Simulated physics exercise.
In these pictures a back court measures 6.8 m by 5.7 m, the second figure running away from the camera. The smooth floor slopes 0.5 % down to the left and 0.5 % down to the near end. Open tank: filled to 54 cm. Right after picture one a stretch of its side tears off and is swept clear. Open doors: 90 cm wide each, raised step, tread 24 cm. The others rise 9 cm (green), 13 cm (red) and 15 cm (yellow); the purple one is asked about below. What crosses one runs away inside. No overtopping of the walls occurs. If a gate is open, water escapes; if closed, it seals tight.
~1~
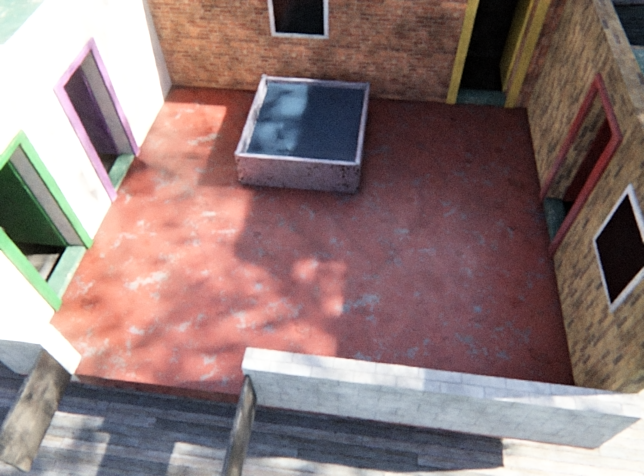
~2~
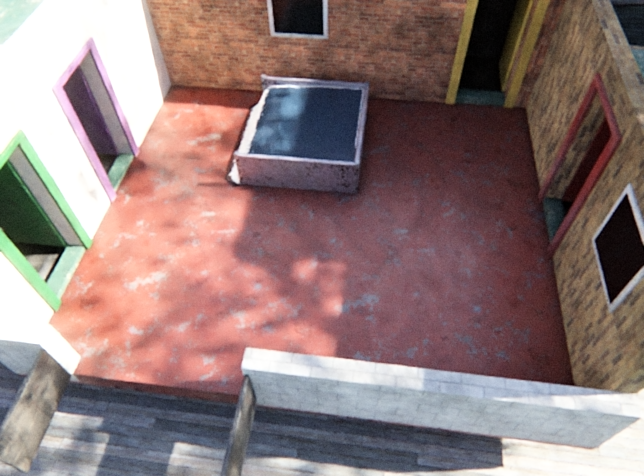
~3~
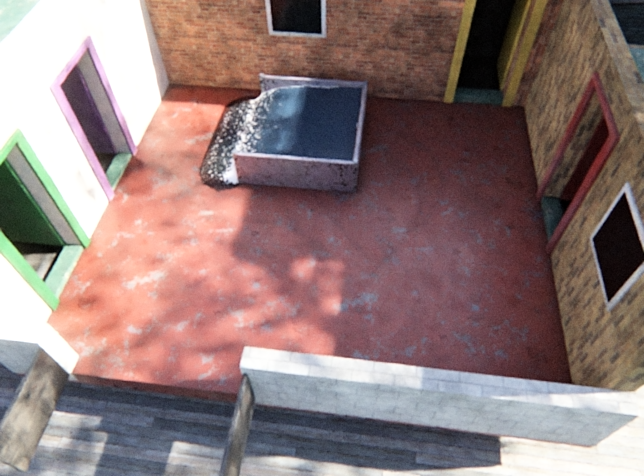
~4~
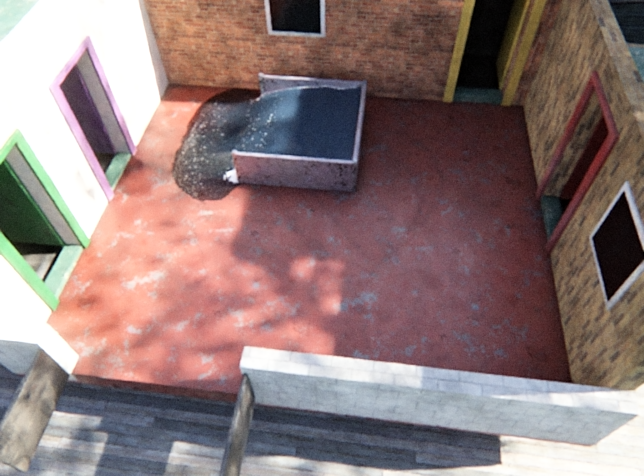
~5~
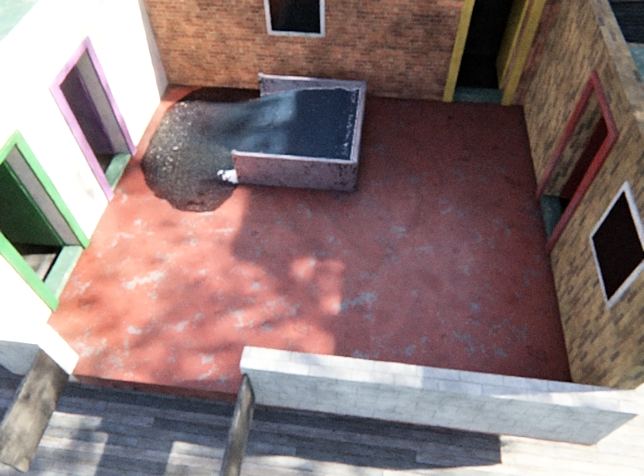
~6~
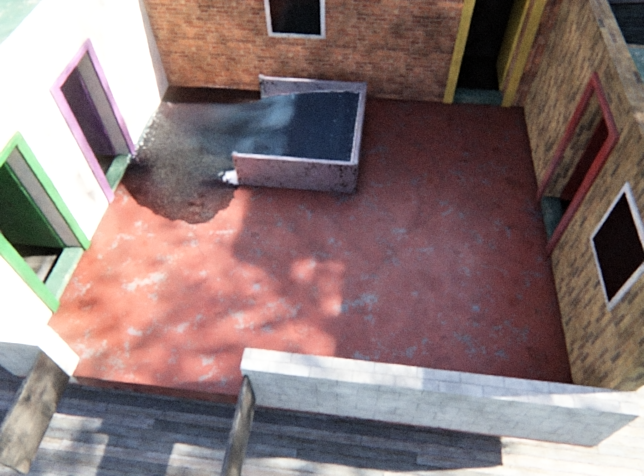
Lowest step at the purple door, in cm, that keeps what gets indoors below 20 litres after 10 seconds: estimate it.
My estimate is 23 cm.
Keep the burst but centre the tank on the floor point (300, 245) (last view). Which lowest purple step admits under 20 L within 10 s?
Then roughly 21 cm.
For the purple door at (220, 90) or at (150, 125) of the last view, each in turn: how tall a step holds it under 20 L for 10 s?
About 19 cm for the first and 30 cm for the second.
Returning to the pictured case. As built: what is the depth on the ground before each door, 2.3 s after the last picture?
In cm - green: 8, purple: 19, red: 0, yellow: 0.
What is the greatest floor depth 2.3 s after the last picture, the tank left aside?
About 26 cm at most.
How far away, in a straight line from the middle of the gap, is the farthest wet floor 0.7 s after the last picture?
Around 3.2 m from the gap.
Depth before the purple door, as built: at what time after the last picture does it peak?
The depth peaks at about 1.4 seconds.
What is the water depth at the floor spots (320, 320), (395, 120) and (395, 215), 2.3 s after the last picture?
Roughly 0, then 0, then 0 cm.
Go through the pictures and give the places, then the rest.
The open tank at (307, 121) is whole and still, 54 cm deep; the purple door at (103, 128) is dry, in the first picture.
Water pours out at (256, 132) and has run 0.2 m, to (232, 179); about 10 cm deep outside, 54 cm at the back, in the second picture.
The gap is at (254, 133), the front 0.7 m out at (208, 160); the back of the open tank holds 54 cm, in the third picture.
The front is at (179, 160), 1.2 m from the gap at (254, 134); 2.7 m2 of floor is wet, 54 cm left at the back, in the fourth picture.
The front is at (147, 161), 1.7 m from the gap at (254, 134); 4.4 m2 of floor is wet, 47 cm left at the back, in the fifth picture.
Water pours out at (254, 136) and has run 2.0 m, to (125, 173); about 6 cm deep outside, 45 cm at the back; the purple door at (100, 129), 2.3 m from the gap, is still 0.1 m from the nearest water, in the sixth picture.
Then, 0.7 s after the last picture water covers 20 % of the floor, deepest (41 cm) near (168, 89); 22 cm at the purple door, 38 litres in over its 7 cm step.
Then, 2.3 s after the last picture water covers 30 % of the floor, deepest (26 cm) near (33, 352); 19 cm at the purple door, 182 litres in over its 7 cm step.
Then, 9.3 s after the last picture water covers 65 % of the floor, deepest (11 cm) near (165, 94); 7 cm at the purple door, 238 litres in over its 7 cm step.
At the purple door as built, the water peaked near 25 cm, 1.3 s after the last picture.
Run again over the same 10 s with other heights there, 38 litres in over 20 cm, 5 litres over 27 cm. The limit of 20 litres is kept from about 23 cm up.
